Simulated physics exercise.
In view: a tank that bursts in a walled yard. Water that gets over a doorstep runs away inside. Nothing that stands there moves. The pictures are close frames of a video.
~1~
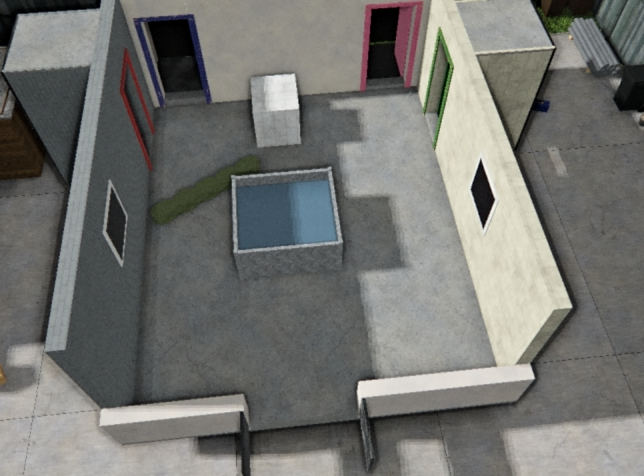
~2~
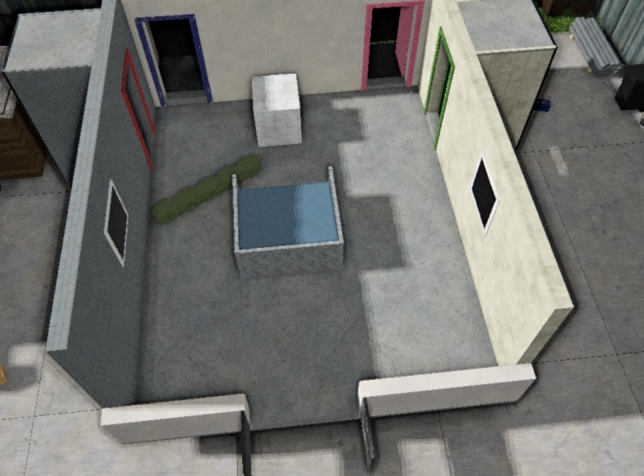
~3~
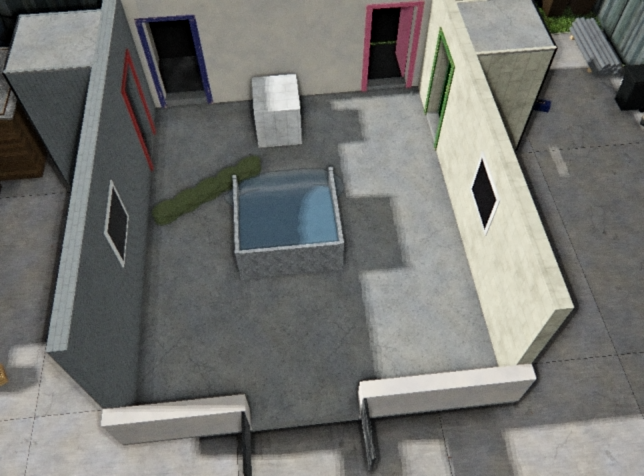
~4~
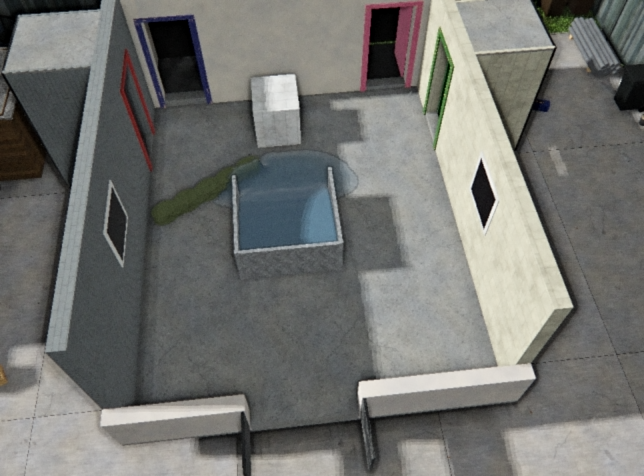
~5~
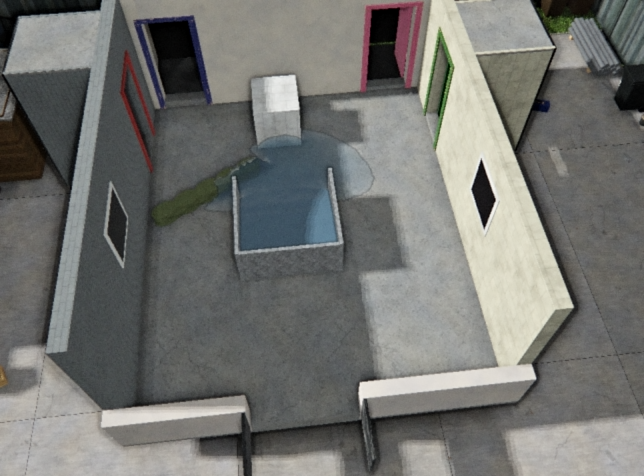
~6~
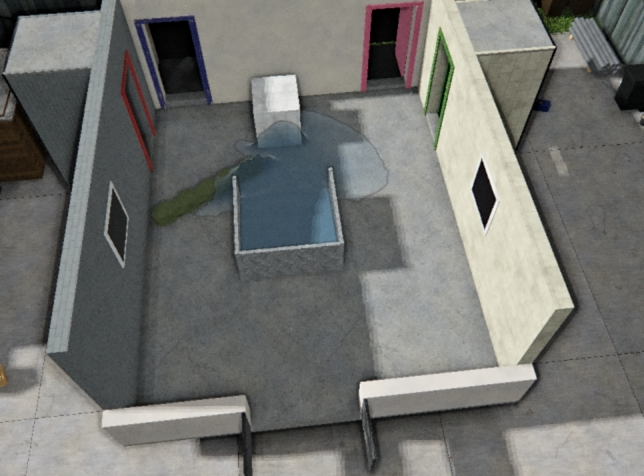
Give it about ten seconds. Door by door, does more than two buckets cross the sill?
The pink door floods; the blue door holds within the limit; the green door floods; the red door floods.
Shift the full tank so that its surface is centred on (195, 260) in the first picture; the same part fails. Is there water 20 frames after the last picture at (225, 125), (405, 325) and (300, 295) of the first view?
In that order: Covered, not flooded, no water.
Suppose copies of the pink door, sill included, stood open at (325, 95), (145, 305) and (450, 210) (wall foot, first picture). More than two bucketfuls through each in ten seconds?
As listed: Floods, takes less, is under.
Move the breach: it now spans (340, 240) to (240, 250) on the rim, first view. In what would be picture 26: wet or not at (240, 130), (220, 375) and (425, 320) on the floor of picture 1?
One after the other: No water, wet, covered.
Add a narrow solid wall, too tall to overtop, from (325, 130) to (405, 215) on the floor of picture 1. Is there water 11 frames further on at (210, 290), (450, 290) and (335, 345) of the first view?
As listed: Flooded, not flooded, not flooded.
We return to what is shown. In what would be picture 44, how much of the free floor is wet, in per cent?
Some 85 per cent.
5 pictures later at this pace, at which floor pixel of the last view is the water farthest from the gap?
Near (383, 92).
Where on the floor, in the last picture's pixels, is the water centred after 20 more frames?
Near (297, 179).
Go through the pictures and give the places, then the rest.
Still water in the open tank at (285, 211), in the first frame.
The front is at a hidden place, out from the gap on the open tank's far side, in the second frame.
Water pours out on the open tank's far side and has run to (339, 182), in the third frame.
The front is at (344, 165), out from the gap on the open tank's far side, in the fourth frame.
The front is at (316, 134), out from the gap on the open tank's far side, in the fifth frame.
The front is at (311, 114), out from the gap on the open tank's far side, in the sixth frame.
A moment on, water covers 30 % of the floor; the pink door wet at the sill, nothing in, the blue door not reached, the green door not reached, the red door not reached.
Next, water covers 45 % of the floor; the pink door over two buckets in, the blue door wet at the sill, nothing in, the green door under two buckets in, the red door over two buckets in.
Then, water covers 55 % of the floor; the pink door far over two buckets in, the blue door wet at the sill, nothing in, the green door far over two buckets in, the red door far over two buckets in.
Later, water covers 85 % of the floor; the pink door far over two buckets in, the blue door wet at the sill, nothing in, the green door far over two buckets in, the red door far over two buckets in.
In the end, water covers 95 % of the floor; the pink door far over two buckets in, the blue door wet at the sill, nothing in, the green door far over two buckets in, the red door far over two buckets in.
